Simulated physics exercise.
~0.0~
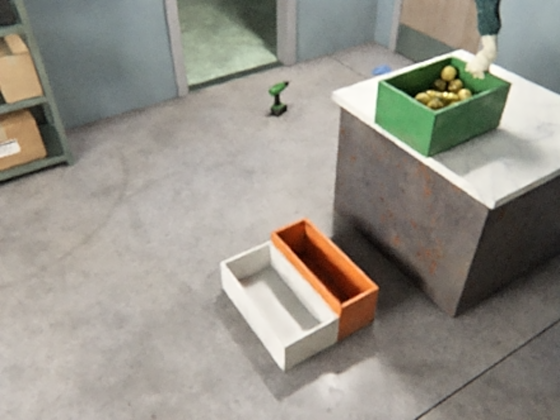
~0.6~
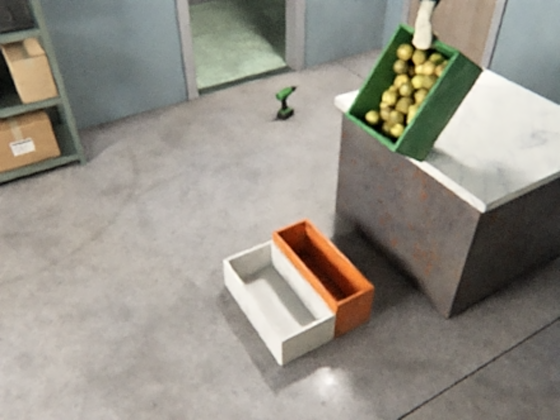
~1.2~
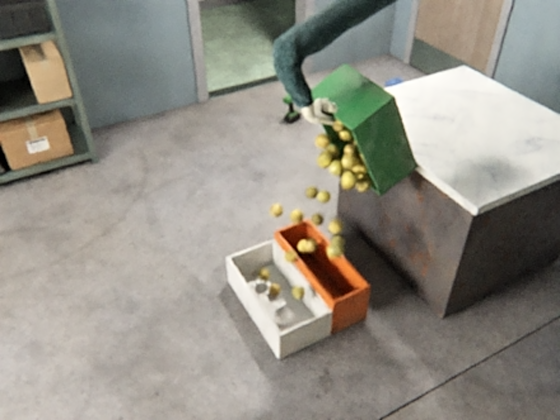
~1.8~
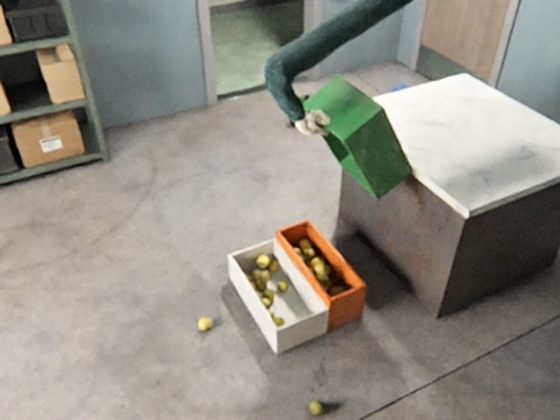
In a workshop, a gloved arm tipping a green crate, spilling yellow apples into orange and white containers, some missing them.
